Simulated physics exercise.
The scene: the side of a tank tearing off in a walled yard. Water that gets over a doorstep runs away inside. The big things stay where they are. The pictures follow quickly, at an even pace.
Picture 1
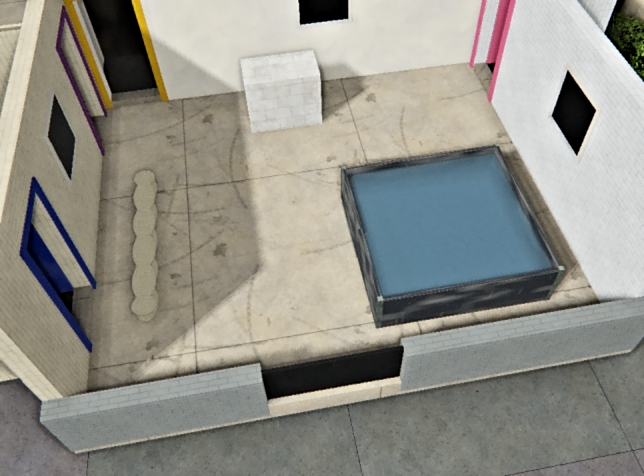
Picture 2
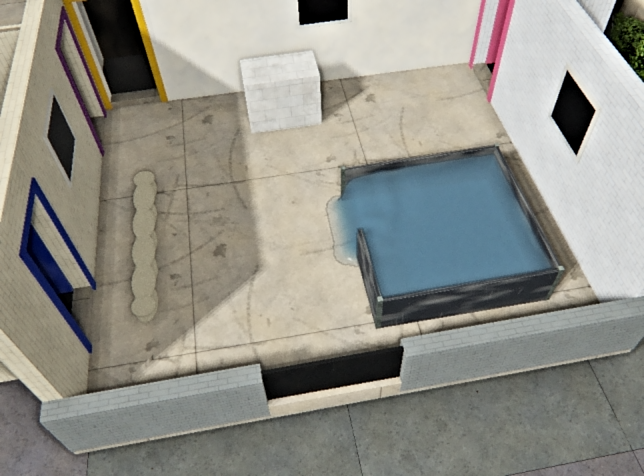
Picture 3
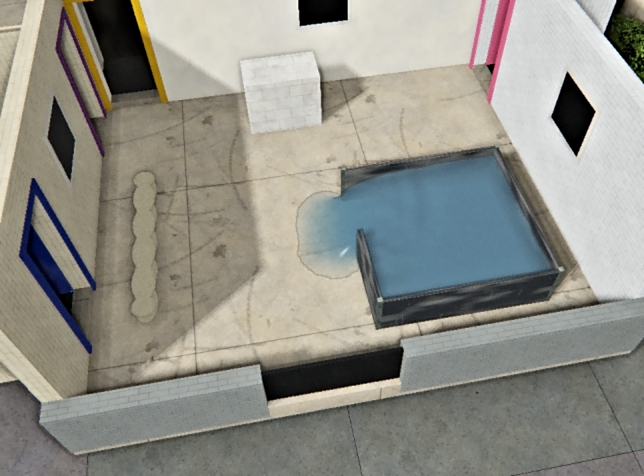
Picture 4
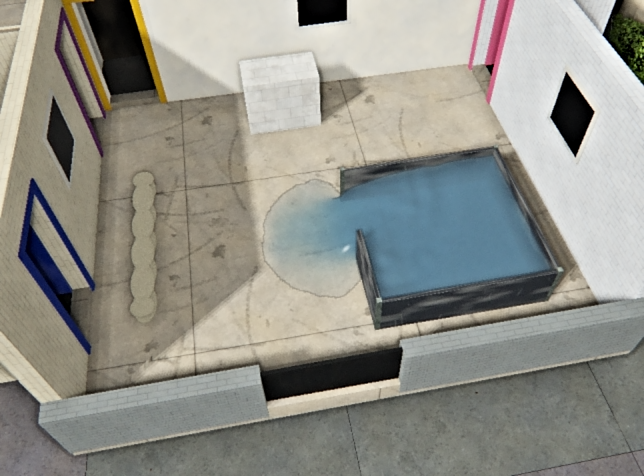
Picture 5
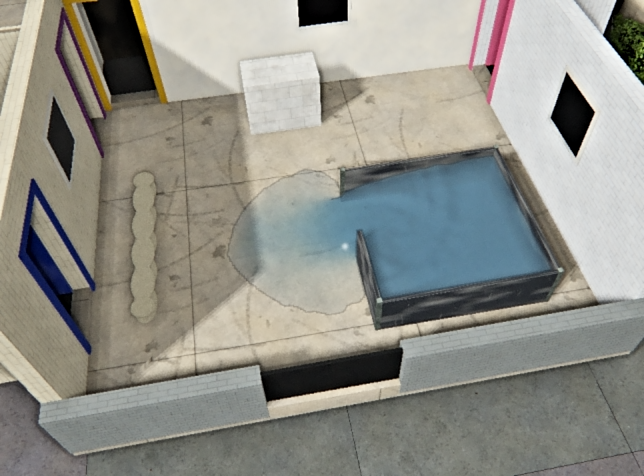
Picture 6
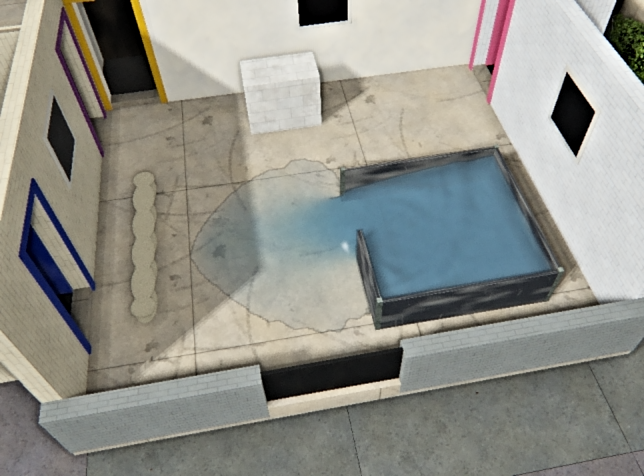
Water in an open, dark-sided tank poured out through a gap that opened in its left side, then spread left across the walled yard's paving in a widening, thinning rounded sheet.
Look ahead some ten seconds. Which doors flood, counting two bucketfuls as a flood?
One by one: The purple door takes more than that; the blue door stays under that; the pink door stays under that; the yellow door takes more than that.
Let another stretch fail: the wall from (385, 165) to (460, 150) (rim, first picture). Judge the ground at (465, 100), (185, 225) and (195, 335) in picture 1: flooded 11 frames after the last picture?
One after the other: Under water, dry, clear.
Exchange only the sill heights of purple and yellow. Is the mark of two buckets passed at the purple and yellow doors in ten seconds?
One by one: The purple door lets less in, the yellow door lets more in.
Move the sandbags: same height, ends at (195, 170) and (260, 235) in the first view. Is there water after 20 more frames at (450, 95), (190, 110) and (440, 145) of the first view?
In that order: No water, covered, dry.
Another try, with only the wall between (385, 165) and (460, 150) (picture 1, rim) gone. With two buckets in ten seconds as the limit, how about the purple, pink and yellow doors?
Then: The purple one floods; the pink one passes that mark; the yellow one takes less.
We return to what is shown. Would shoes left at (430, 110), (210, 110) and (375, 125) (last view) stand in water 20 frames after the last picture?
In turn: Free of water, wet, free of water.
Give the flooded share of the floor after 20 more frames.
Roughly 50 per cent.
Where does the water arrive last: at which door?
It is the one in pink.
A moment on, water covers 25 % of the floor; the purple door not reached, the blue door not reached, the pink door not reached, the yellow door not reached.
Next, water covers 40 % of the floor; the purple door wet at the sill, nothing in, the blue door not reached, the pink door not reached, the yellow door not reached.
Then, water covers 50 % of the floor; the purple door over two buckets in, the blue door wet at the sill, nothing in, the pink door not reached, the yellow door over two buckets in.
Later, water covers 75 % of the floor; the purple door far over two buckets in, the blue door wet at the sill, nothing in, the pink door not reached, the yellow door over two buckets in.
In the end, water covers 95 % of the floor; the purple door far over two buckets in, the blue door wet at the sill, nothing in, the pink door wet at the sill, nothing in, the yellow door over two buckets in.
